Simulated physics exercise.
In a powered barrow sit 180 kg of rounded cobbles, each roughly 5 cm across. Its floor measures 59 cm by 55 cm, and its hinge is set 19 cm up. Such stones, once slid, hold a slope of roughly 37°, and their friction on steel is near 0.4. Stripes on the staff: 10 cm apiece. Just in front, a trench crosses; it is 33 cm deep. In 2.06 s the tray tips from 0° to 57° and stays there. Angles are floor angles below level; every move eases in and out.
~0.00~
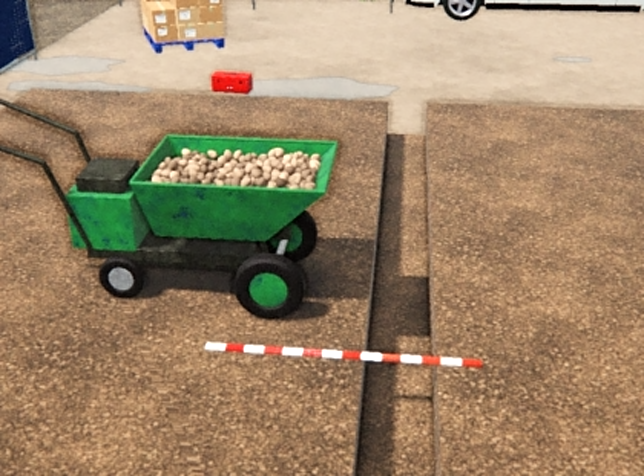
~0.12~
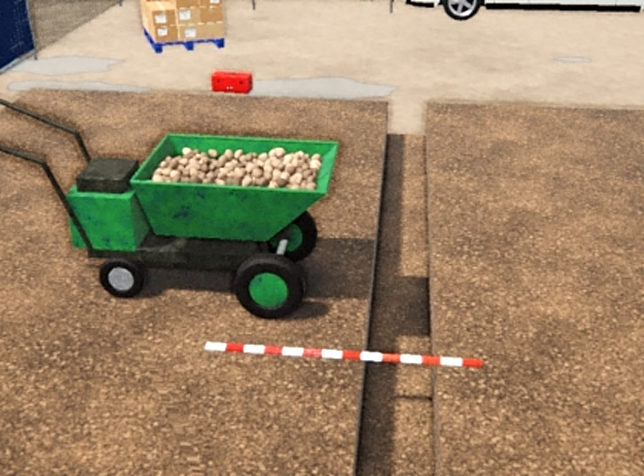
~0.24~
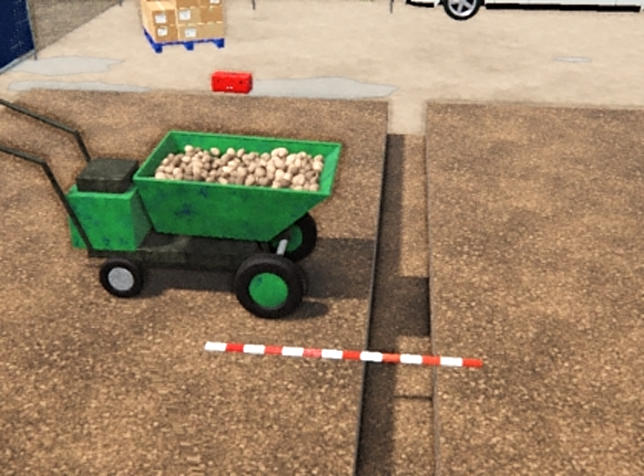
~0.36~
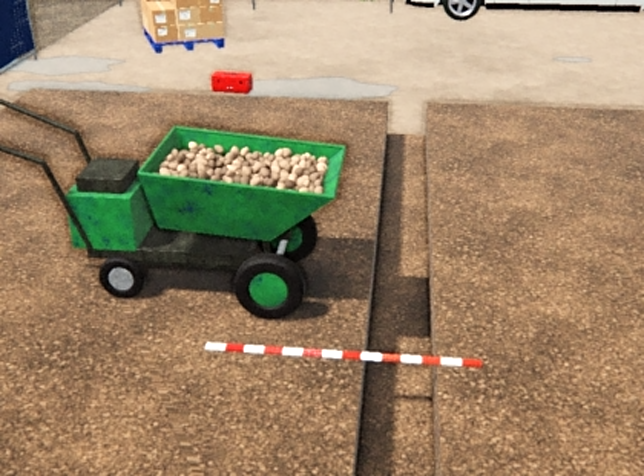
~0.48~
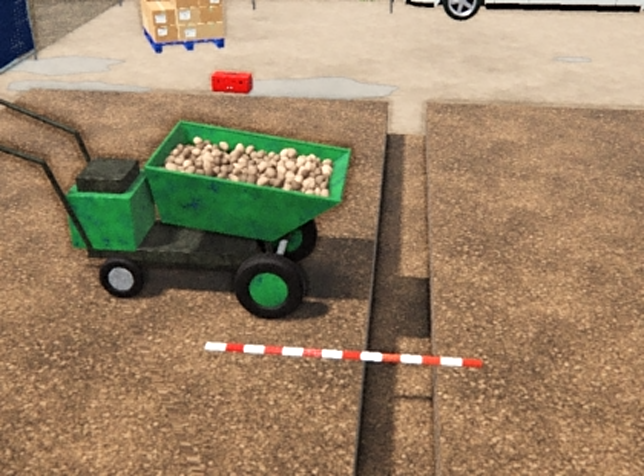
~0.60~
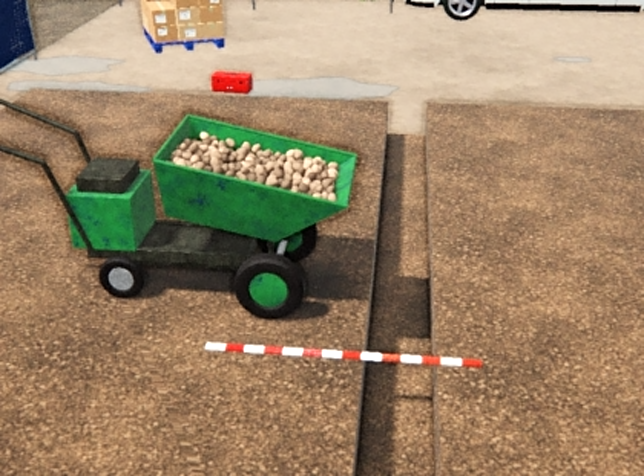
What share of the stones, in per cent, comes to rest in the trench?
About 70 per cent of the stones finish in the trench.
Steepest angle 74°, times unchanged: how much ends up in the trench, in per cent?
With that change, near 80 per cent.
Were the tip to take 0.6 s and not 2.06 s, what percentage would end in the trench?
In that case some 50 per cent.
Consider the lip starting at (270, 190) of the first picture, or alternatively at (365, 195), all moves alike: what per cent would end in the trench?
Close to 75 percent in the first case, 35 percent in the second.
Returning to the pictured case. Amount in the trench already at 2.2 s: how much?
About 20 per cent by then.
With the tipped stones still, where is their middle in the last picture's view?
In the last view, about (412, 327).
After 1.5 s the floor is at 48°; 100 % in the tray; the foremost stones are at (383, 243).
After 2.2 s the floor is at 57°; 76 % in the tray, 20 % in the trench, 4 % past the trench; the foremost stones are at (463, 302).
After 2.5 s the floor is at 57°; 51 % in the tray, 34 % in the trench, 15 % past the trench; the foremost stones are at (523, 291).
After 4.5 s the floor is at 57°; 13 % in the tray, 70 % in the trench, 17 % past the trench; the foremost stones are at (568, 296).
